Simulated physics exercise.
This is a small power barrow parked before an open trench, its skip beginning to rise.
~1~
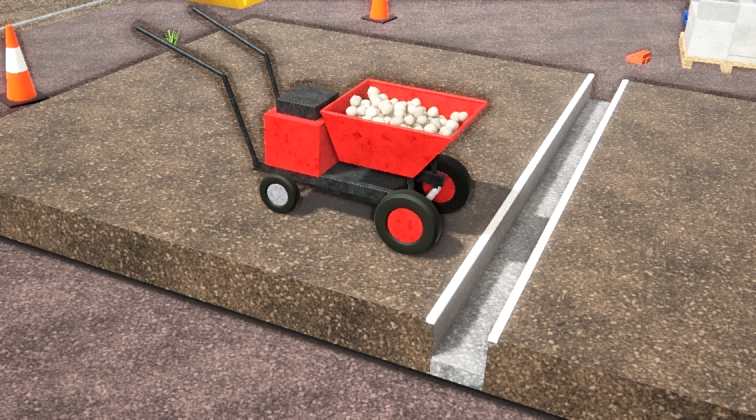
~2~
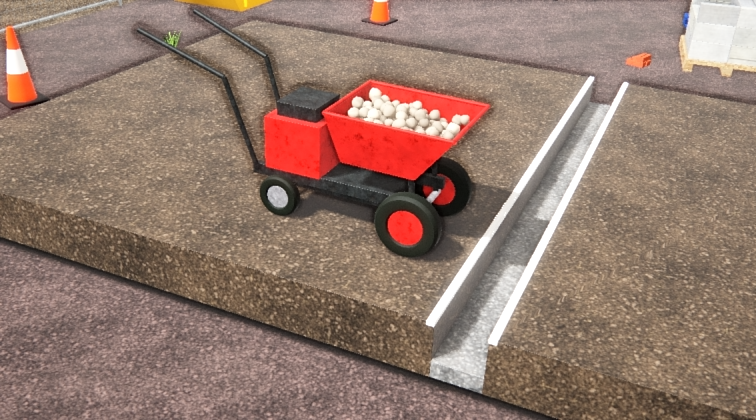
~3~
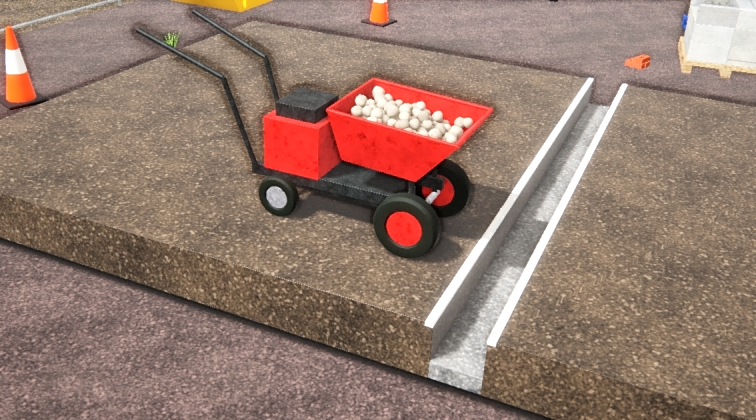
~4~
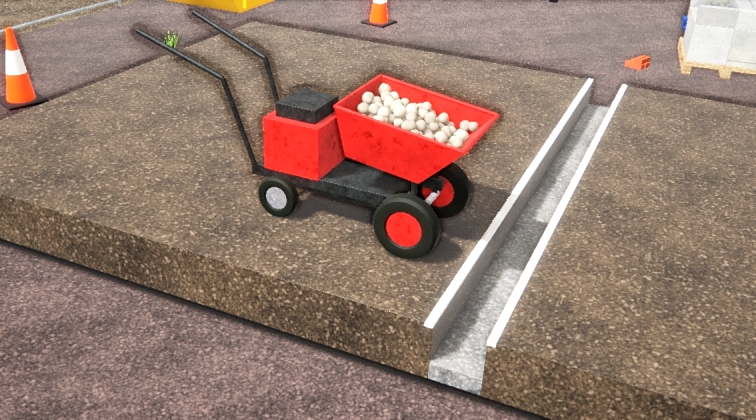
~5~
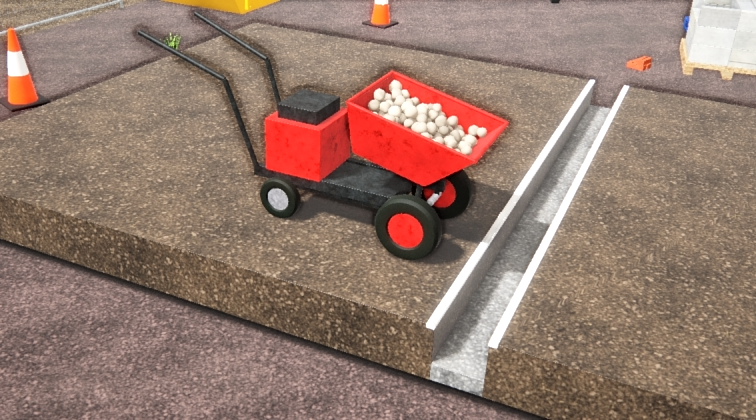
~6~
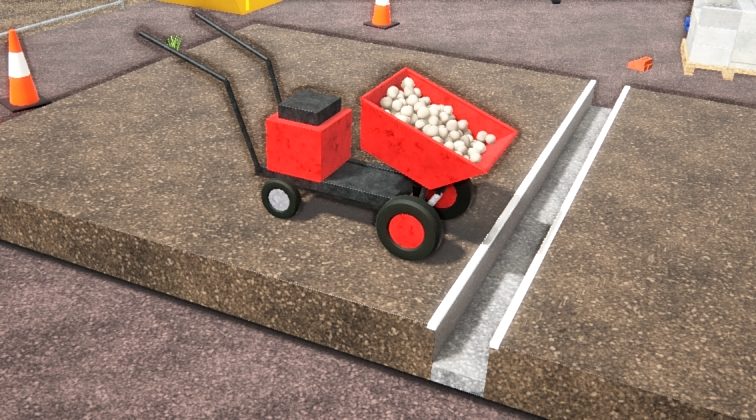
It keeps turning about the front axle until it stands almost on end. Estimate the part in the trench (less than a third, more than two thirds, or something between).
Between the edges lies under a third of the load.
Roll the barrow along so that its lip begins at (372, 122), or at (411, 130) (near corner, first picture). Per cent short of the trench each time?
The first gives 30 %, the second 0 %.
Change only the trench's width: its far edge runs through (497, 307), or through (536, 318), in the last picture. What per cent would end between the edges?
About 0 and 80 per cent.
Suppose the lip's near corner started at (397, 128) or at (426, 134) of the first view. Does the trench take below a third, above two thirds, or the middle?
At the first place above two thirds, at the second above two thirds.
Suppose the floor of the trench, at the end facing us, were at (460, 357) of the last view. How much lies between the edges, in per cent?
Near 10 %.
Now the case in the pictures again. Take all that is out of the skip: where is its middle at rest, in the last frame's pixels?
Close to (568, 266).
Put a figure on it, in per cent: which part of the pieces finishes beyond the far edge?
Roughly 60 in a hundred.
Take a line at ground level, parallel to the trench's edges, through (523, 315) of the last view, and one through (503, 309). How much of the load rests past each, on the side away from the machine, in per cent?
The first gives 50 %, the second 60 %.
Shortly afterwards, skip tipped steeply; the whole lot in the skip.
Next, skip tipped right over; the bulk in the skip; only a few in or heaped over the trench; near a quarter beyond it; only a few falling.
Some moments later, skip tipped right over; near a third in the skip; a little in or heaped over the trench; near half beyond it.
In the end, skip tipped right over; near a third in the skip; a little in or heaped over the trench; near two thirds beyond it.
